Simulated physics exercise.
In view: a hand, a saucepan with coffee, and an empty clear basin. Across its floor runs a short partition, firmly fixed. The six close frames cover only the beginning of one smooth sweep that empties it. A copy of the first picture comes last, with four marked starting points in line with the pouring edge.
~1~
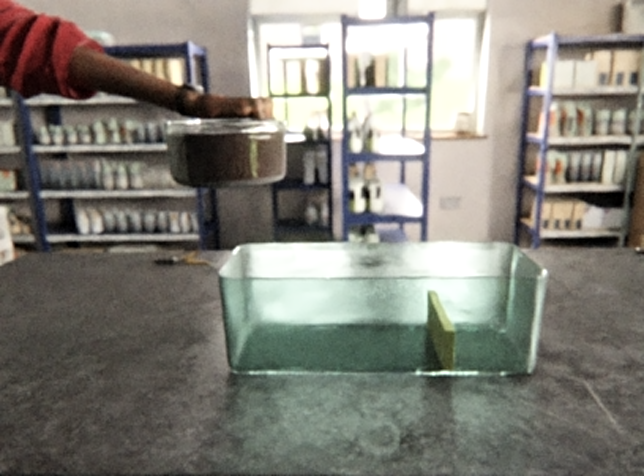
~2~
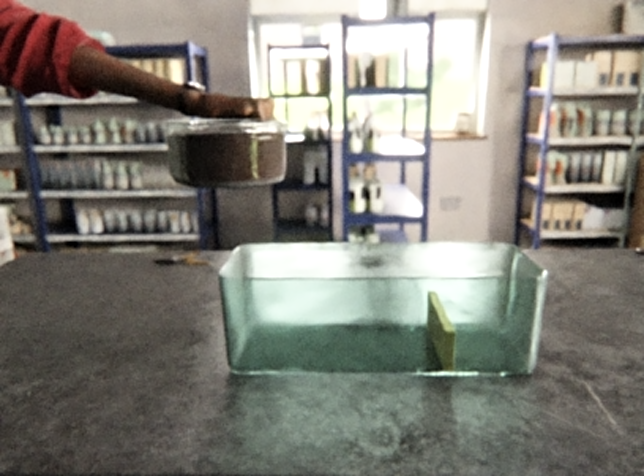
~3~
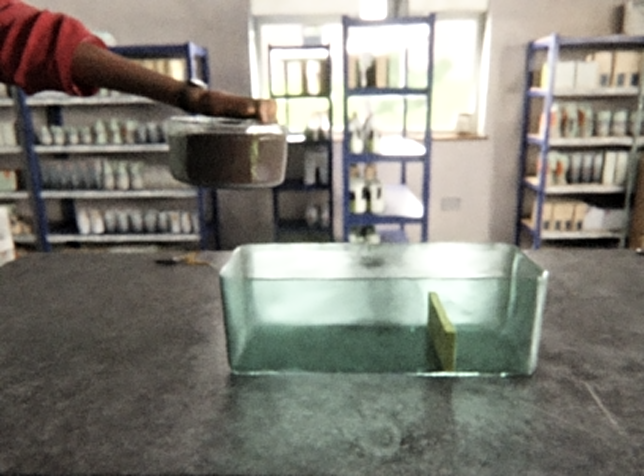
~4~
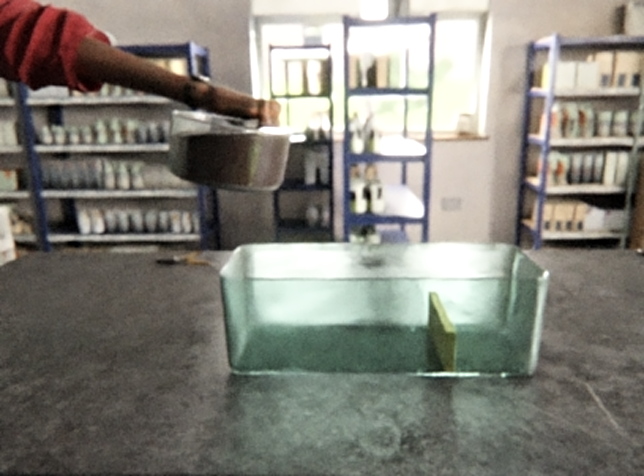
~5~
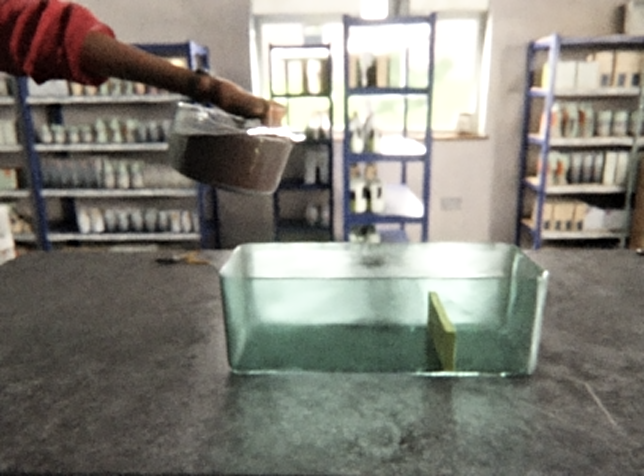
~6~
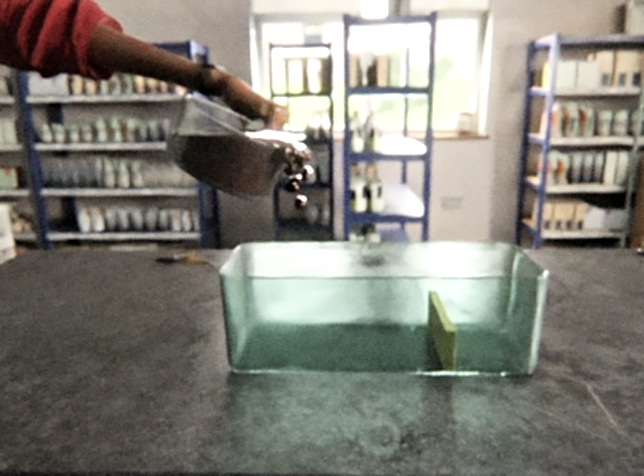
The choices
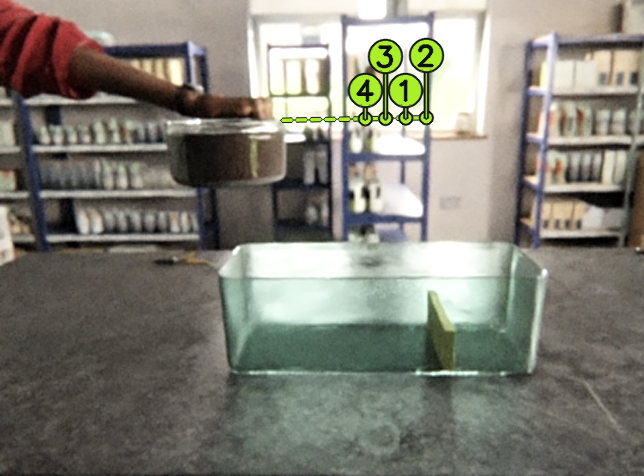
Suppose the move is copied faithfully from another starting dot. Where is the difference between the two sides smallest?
Spot 3 does it best.
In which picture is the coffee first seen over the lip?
In picture 5.
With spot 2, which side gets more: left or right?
More ends on the right.
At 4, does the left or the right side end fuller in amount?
The left one.
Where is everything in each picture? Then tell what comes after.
Upright, lip at (282, 120); basin from (229, 369) to (534, 370); top of the wall at (440, 308); nothing has left yet, in the first frame.
Upright, lip at (283, 121); nothing has left yet, in the second frame.
Tipped about 5°, lip at (286, 125); nothing has left yet, in the third frame.
Tipped about 11°, lip at (289, 132); nothing has left yet, in the fourth frame.
Tipped about 19°, lip at (290, 140); coffee is over the lip, down to (294, 141), in the fifth frame.
Tipped about 28°, lip at (292, 149); coffee is over the lip, down to (299, 206), in the sixth frame.
In lime, 1 at (405, 118); 2 at (426, 117); 3 at (385, 118); 4 at (365, 118).
Choosing 1, about 27 % ends left of the wall and 72 % right of it.
Choosing 2, about 17 % ends left of the wall and 83 % right of it.
Choosing 3, about 47 % ends left of the wall and 53 % right of it.
Choosing 4, about 79 % ends left of the wall and 21 % right of it.
